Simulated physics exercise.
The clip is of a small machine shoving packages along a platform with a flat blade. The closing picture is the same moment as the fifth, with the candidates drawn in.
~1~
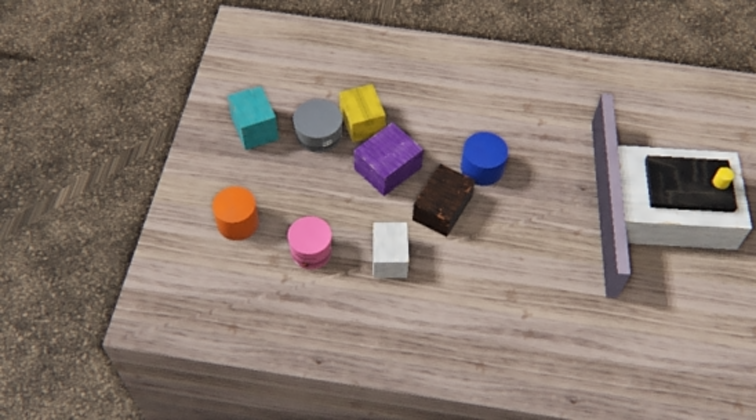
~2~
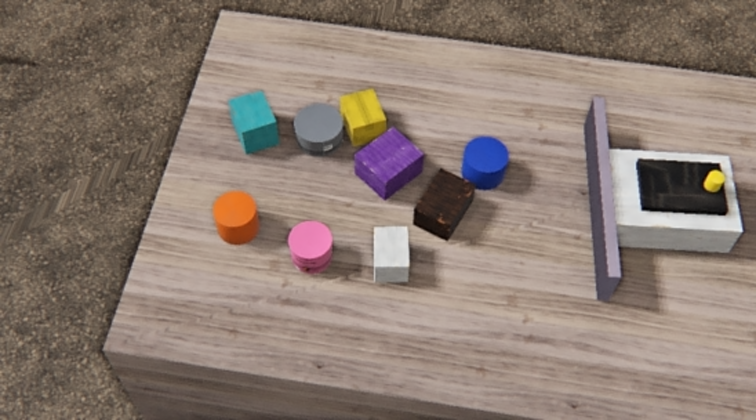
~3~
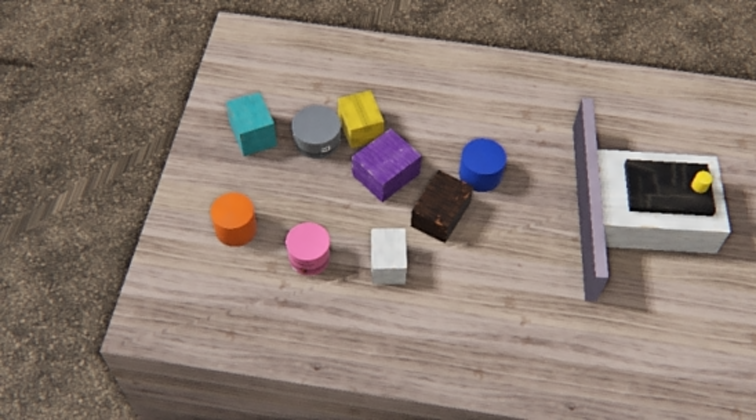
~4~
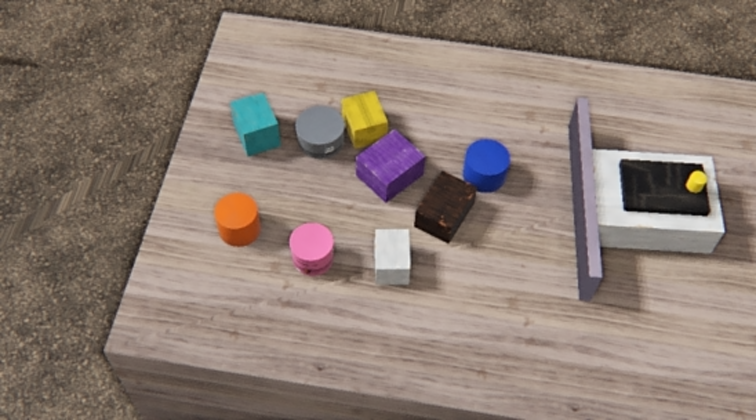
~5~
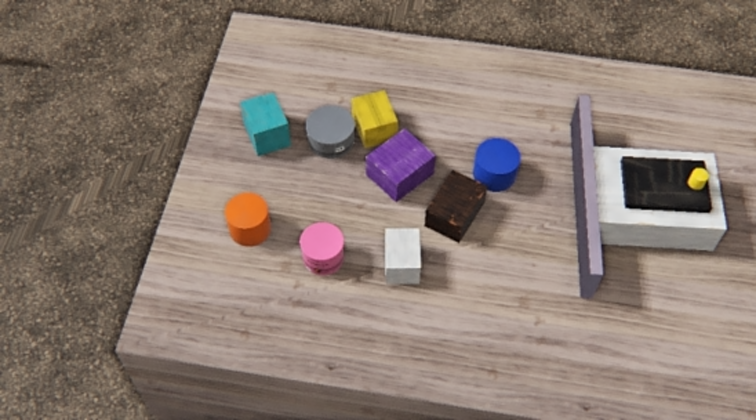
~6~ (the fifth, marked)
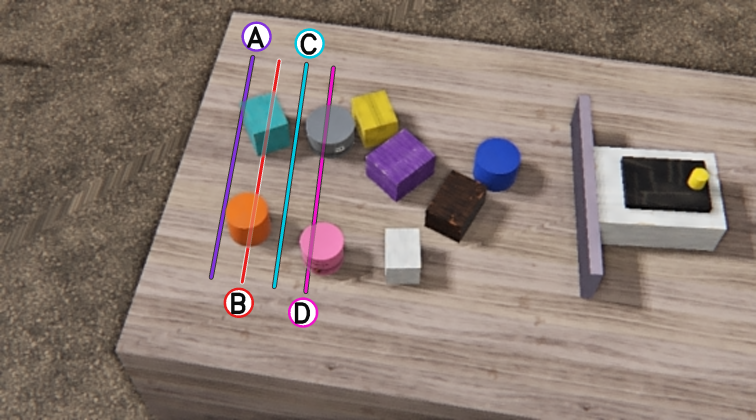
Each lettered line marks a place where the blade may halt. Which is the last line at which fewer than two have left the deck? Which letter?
It can go as far as B.
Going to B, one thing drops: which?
The turquoise crate goes over.
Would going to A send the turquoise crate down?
By then, yes.
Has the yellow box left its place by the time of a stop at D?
Yes.
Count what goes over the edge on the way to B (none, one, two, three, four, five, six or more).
In all, one.
On the marked copy, A at (234, 159); B at (262, 163); C at (292, 167); D at (321, 171).
With B. Early on, robot (538, 166); blue canister (440, 162); black crate (441, 207).
Further on, robot (421, 150); turquoise crate (252, 125); grey pail (294, 123).
At the end, robot (329, 138); turquoise crate over the edge; grey pail (209, 112); one fallen.
As for the rest, A drops four; C is within the limit but short; D is within the limit but short.
